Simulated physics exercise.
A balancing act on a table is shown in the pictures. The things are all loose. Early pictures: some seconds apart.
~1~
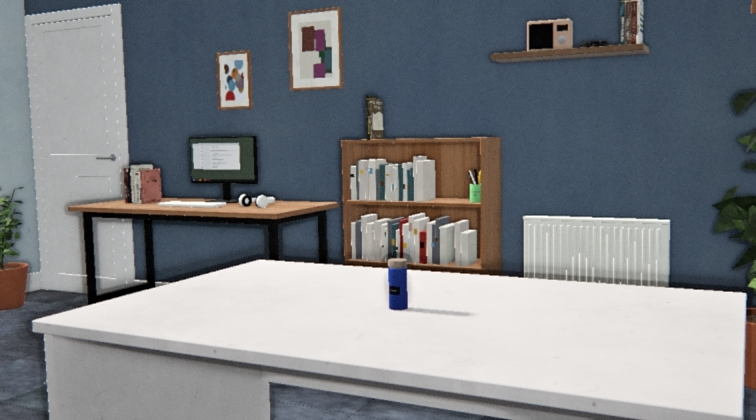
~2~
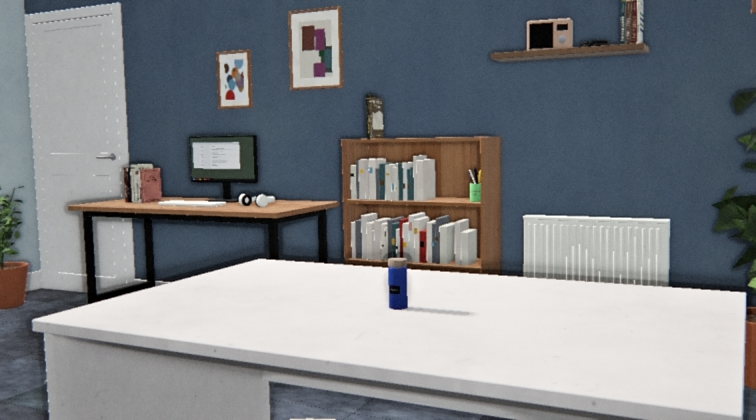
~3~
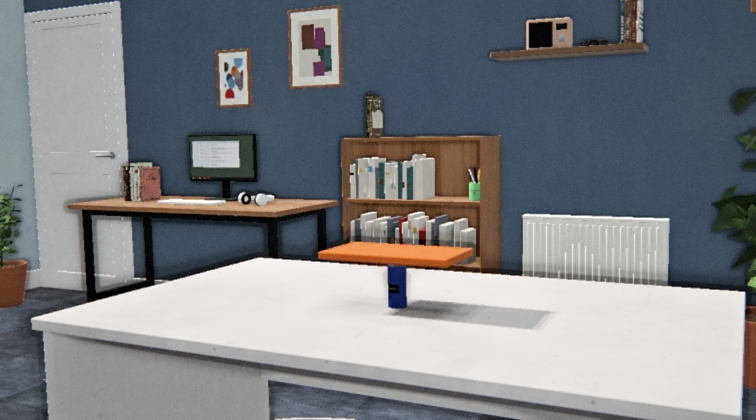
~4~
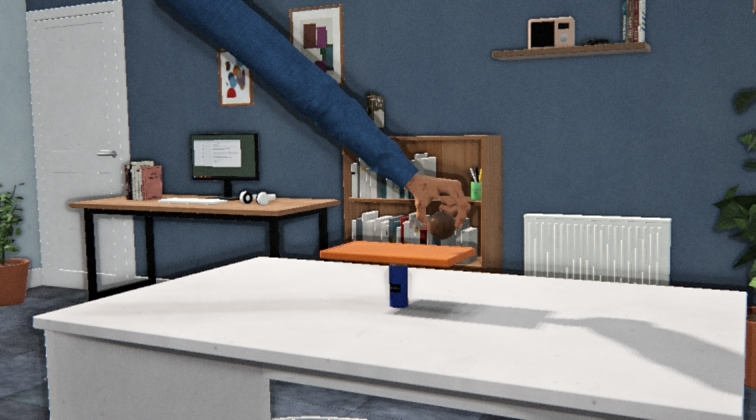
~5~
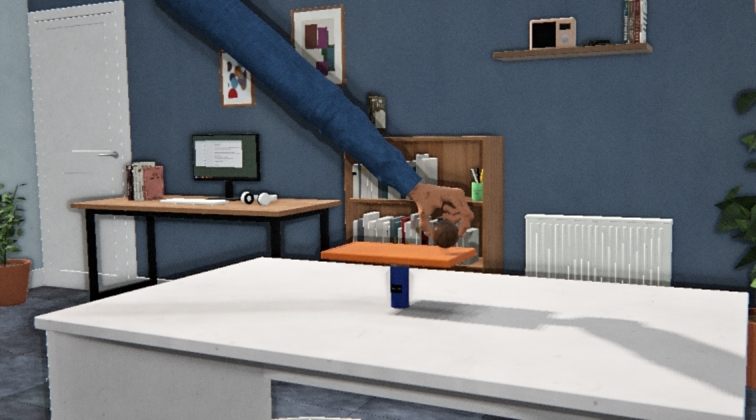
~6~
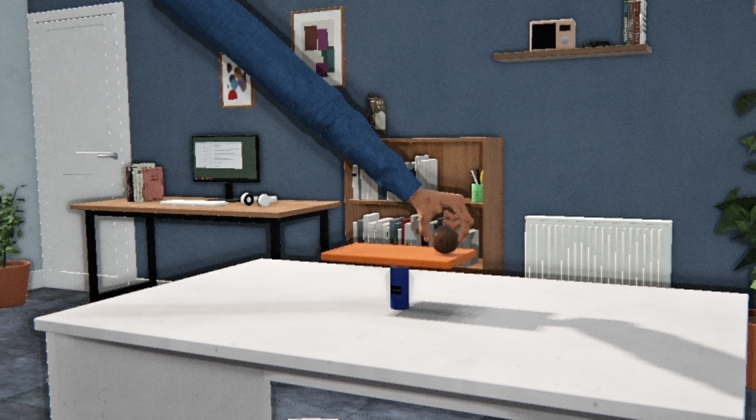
An orange board appears on top of a blue shaker that at first stands alone on a white table. A blue-sleeved arm then reaches in from the upper left with a brown onion, lowers it to the board's right side, and keeps hold of it there.
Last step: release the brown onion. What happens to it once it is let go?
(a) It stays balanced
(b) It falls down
Answer: B.
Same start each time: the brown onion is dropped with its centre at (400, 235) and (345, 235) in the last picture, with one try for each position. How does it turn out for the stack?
First try: It keeps its balance; second try: It gives way.
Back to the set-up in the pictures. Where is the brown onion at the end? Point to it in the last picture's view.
Around (471, 301).
Then, 0.50 s later than the last frame, brown onion now fallen; orange lid tilted by 24°.
Then, 0.70 s later than the last frame, orange lid tilted by 53°.
Then, 0.90 s later than the last frame, orange lid tilted by 48°.
When it is over, fallen, brown onion; lying over in the stack, orange lid; blue shaker as before. End places, in pixels of the last picture, brown onion near (471, 301). The stack gives way.
